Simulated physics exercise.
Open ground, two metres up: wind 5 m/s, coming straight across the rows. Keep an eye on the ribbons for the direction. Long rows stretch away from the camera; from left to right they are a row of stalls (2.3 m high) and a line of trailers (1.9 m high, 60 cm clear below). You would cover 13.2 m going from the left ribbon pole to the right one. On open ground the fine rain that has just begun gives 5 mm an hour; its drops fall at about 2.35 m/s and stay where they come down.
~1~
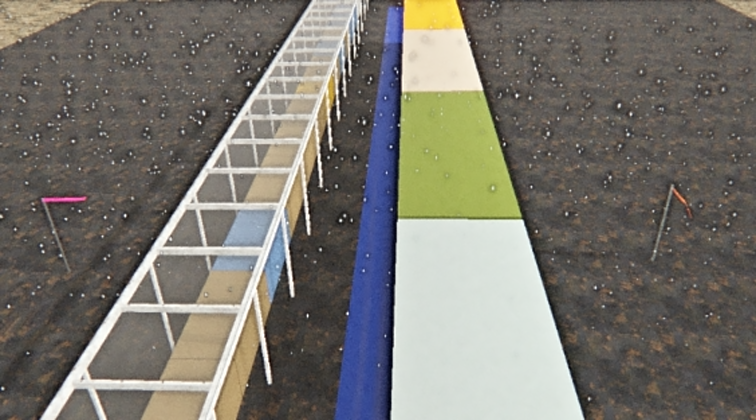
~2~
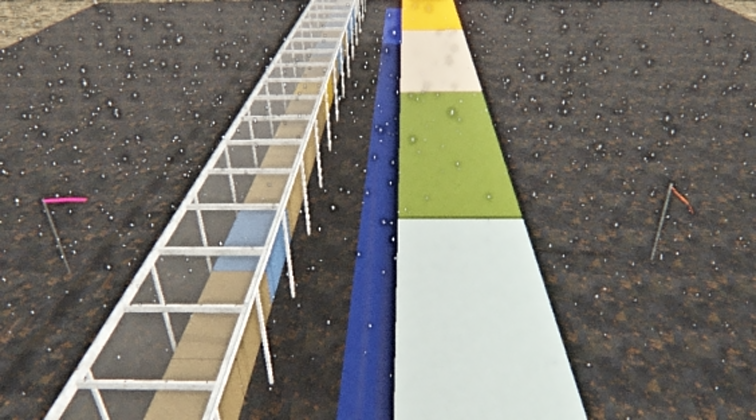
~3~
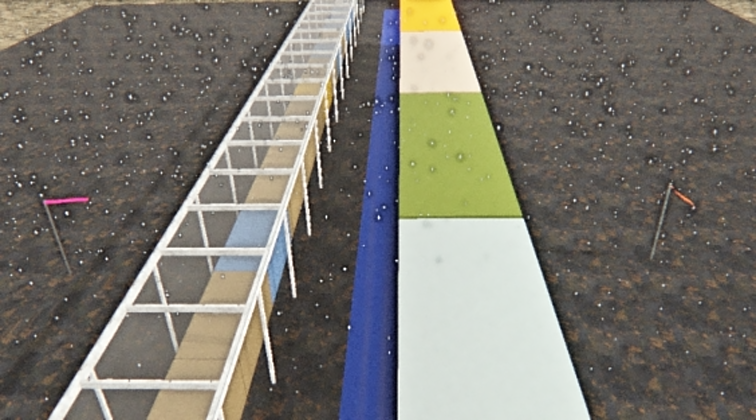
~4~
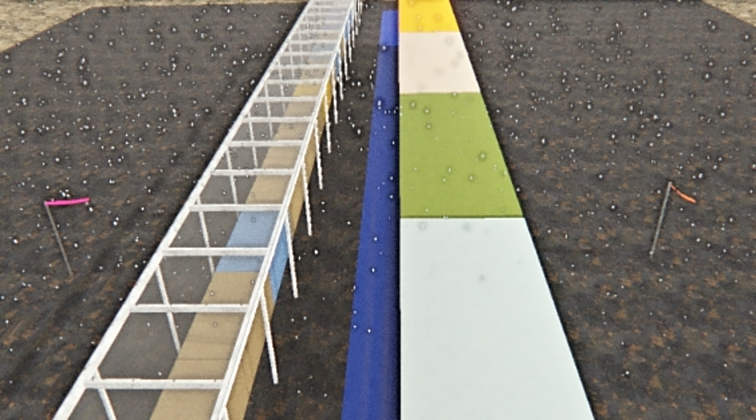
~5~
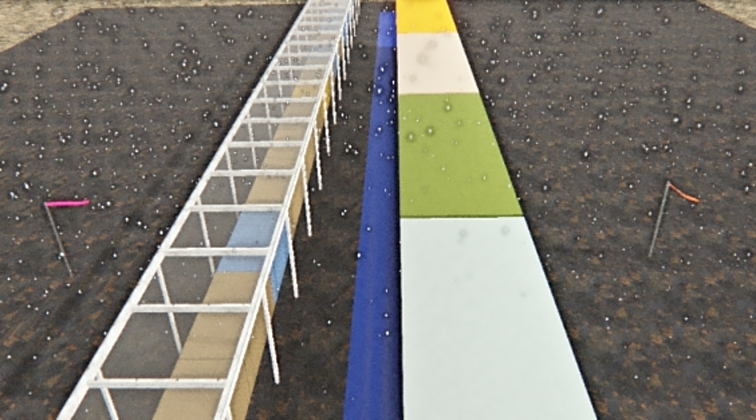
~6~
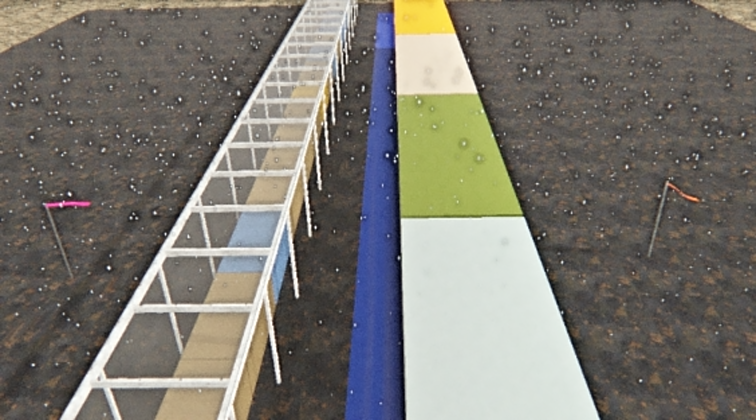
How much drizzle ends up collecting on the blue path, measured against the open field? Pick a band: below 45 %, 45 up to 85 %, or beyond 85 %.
I would say less than 45 %.
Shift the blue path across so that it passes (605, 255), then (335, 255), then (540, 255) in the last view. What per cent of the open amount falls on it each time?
Roughly 80 per cent, 70 per cent and 40 per cent in that order.
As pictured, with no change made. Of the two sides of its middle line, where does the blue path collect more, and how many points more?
More on the left-hand part: About 15 points.
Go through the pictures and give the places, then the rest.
In the first picture, the left ribbon ends at (85, 199), leaning 90 degrees to the right.
In the second picture, the blue one passes (378, 256).
In the third picture, the left ribbon ends at (87, 200), leaning 90 degrees to the right, above the rows the drops slant 70 degrees from upright, towards the right and the top of the line of trailers crosses (450, 154).
In the fourth picture, the blue one passes (382, 203).
In the fifth picture, the left ribbon ends at (88, 202), leaning 90 degrees to the right and above the rows the drops slant 70 degrees from upright, towards the right.
In the sixth picture, the top of the row of stalls crosses (265, 142).
10 minutes on, 0.2 mm on the blue path, 0.8 mm in the open.
30 minutes on, 0.7 mm on the blue path, 2.5 mm in the open.
60 minutes on, 1.4 mm on the blue path, 5.0 mm in the open, so the blue path has 27 % of the open amount; the left half of it has 35 %, the right half 20 %.
